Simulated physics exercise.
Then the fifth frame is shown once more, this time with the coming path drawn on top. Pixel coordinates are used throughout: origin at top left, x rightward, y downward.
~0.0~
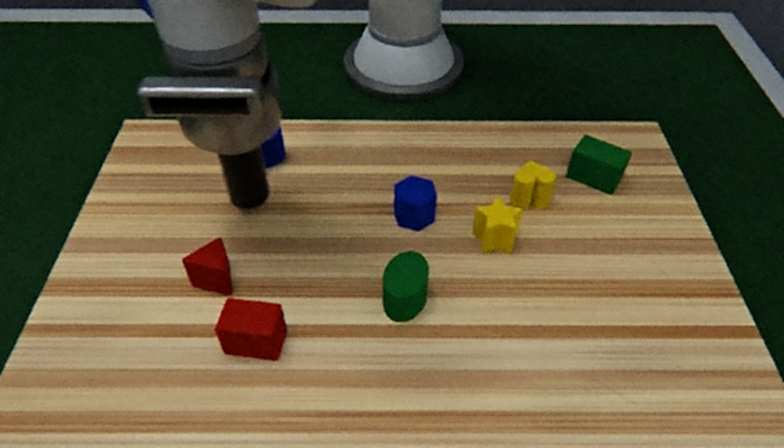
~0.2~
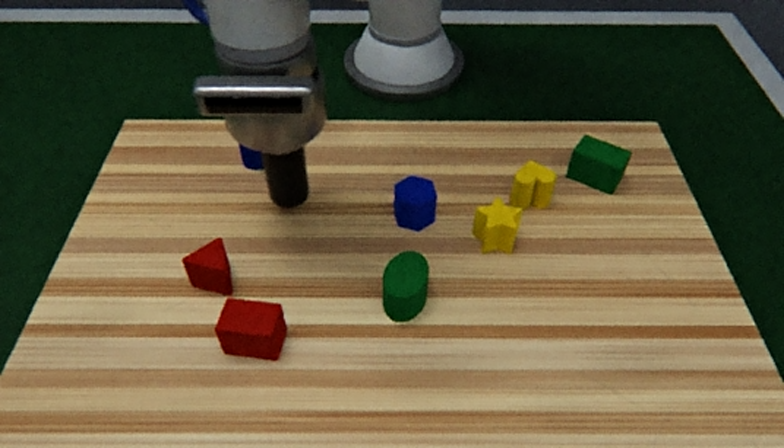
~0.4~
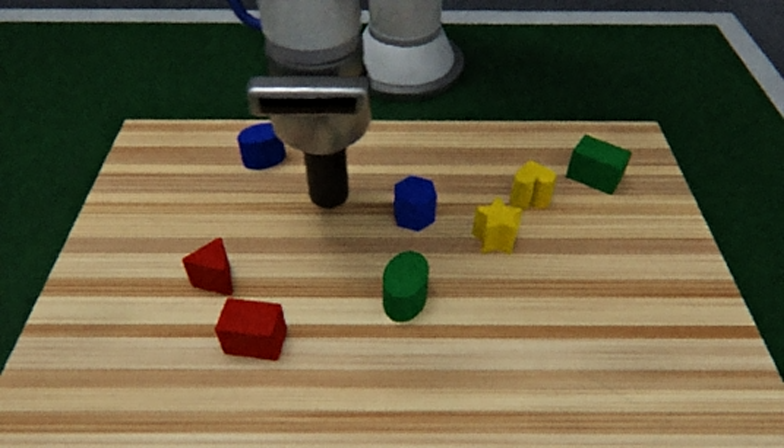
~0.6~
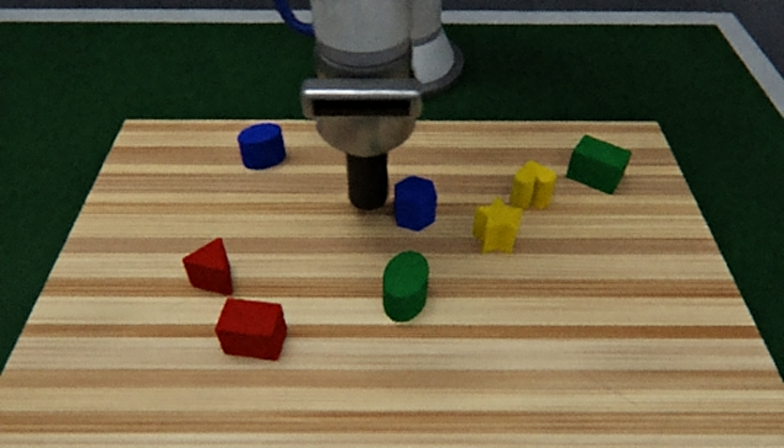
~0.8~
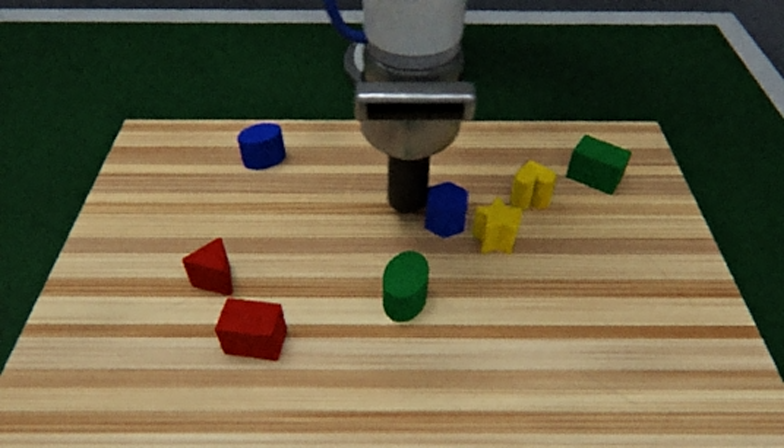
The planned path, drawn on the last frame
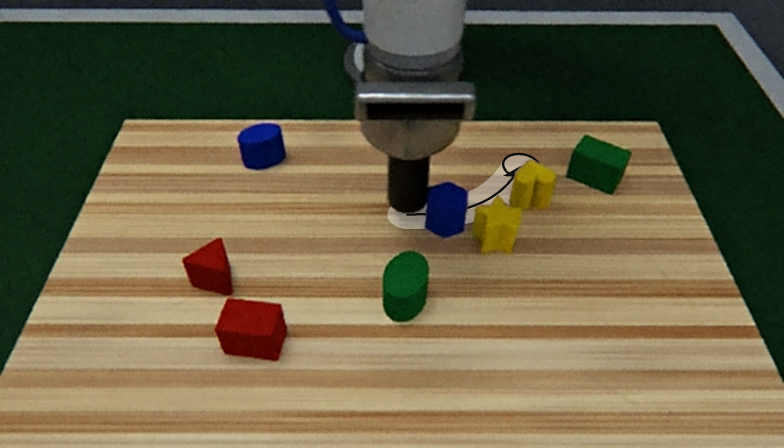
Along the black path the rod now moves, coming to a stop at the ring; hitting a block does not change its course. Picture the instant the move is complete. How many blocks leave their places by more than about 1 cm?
There will be three or more blocks displaced.
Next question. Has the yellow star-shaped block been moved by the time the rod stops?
I believe so.
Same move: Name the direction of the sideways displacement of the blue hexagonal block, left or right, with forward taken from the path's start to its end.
My prediction: Rightwards.
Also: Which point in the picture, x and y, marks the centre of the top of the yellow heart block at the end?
It will end up at (555, 167).
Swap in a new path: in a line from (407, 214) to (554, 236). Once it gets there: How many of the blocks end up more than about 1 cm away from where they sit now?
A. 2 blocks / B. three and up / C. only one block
Letter A.
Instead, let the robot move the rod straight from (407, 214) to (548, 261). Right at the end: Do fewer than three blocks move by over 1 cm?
I'd say yes.
The drawn path runs from (407, 214) over (458, 210) and (498, 193) to (521, 166).
On the path given first. One third of the way, rod (461, 196); blue hexagonal block (495, 206), turned 60° clockwise; yellow star-shaped block (527, 224), turned 15° anticlockwise.
Two thirds of the way, rod (501, 179); blue hexagonal block (505, 205), turned 85° clockwise; yellow star-shaped block (533, 227); yellow heart block (544, 171).
At the end, rod (524, 152); blue hexagonal block (505, 205), turned 85° clockwise; yellow star-shaped block (533, 227); yellow heart block (555, 167), turned 45° clockwise; green oblong block not moved.
